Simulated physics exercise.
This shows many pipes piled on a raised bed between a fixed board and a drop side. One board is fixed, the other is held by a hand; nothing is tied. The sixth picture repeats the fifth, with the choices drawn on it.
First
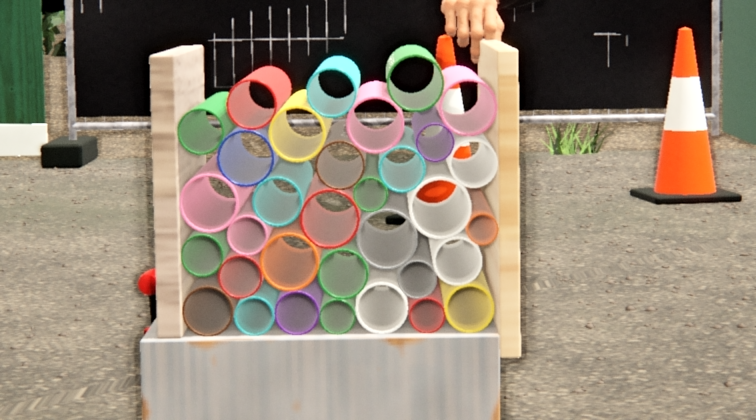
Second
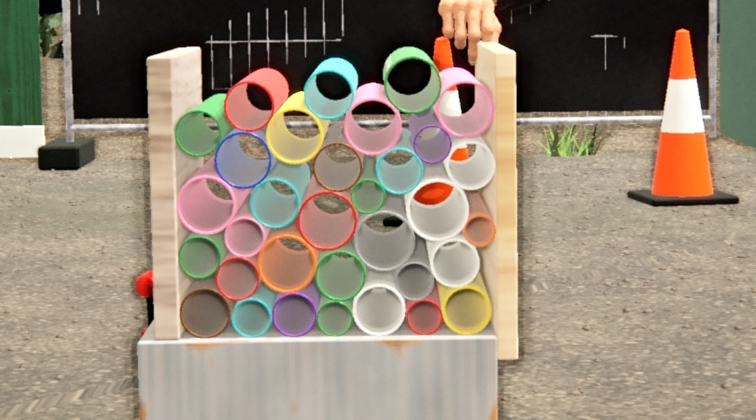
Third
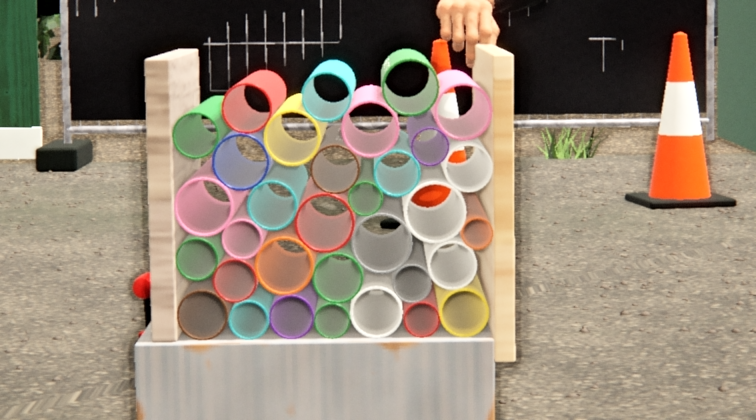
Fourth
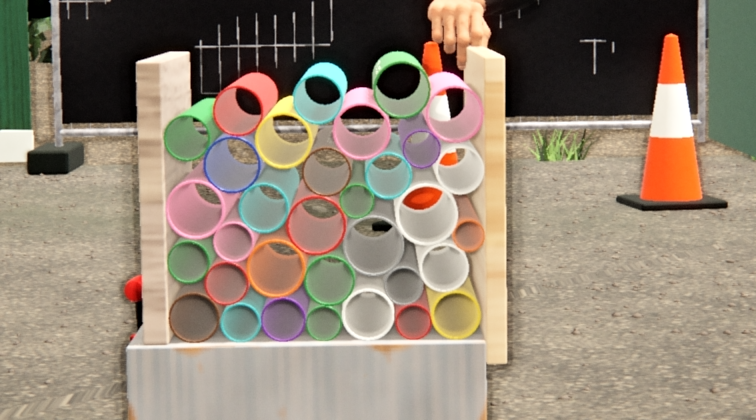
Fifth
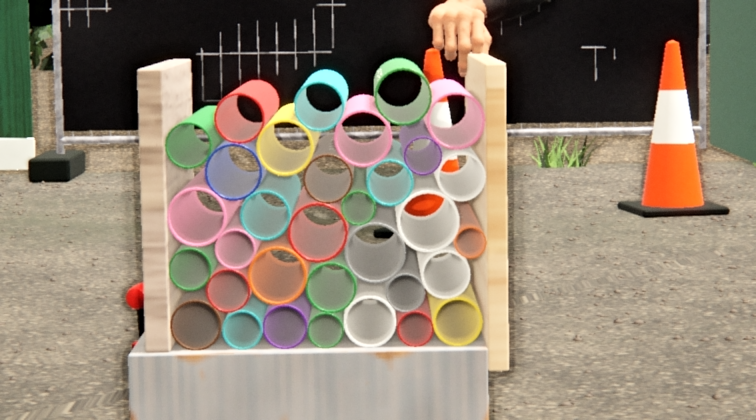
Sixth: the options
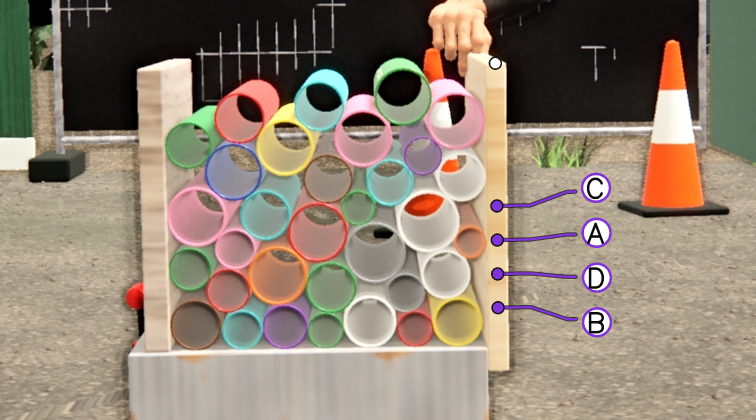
The view drifted slightly, shifting the stack of colourful pipes between two side boards a little left and then slightly down, while a hand stayed at the top right and nothing in the stack visibly moved.
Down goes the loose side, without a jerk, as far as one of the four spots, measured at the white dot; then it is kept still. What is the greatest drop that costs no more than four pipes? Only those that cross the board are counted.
Mark A is as low as it can go.
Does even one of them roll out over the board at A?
Yes, at A.
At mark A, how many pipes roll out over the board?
With A, four.
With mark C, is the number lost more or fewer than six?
At C, fewer than six.
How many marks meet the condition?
Two of the four.
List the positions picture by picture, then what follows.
A red pipe (427, 316); a red pipe (240, 277); a red pipe (330, 219), in the first frame.
A red pipe (327, 221); a pink pipe (206, 205), in the second frame.
A pink pipe (370, 129); a green pipe (195, 135), in the third frame.
Side board (484, 191); a brown pipe (195, 318), in the fourth frame.
A red pipe (416, 329); a red pipe (228, 291); a red pipe (318, 232), in the fifth frame.
On the marked copy, A at (498, 240); B at (498, 307); C at (497, 206); D at (498, 274); the white dot at (496, 63).
With A. Early on, top of the board (485, 141).
Further on, top of the board (486, 232).
At the end, top of the board (486, 239), four out over the board.
As for the rest, B more than four out over the board; C one out over the board; D more than four out over the board.
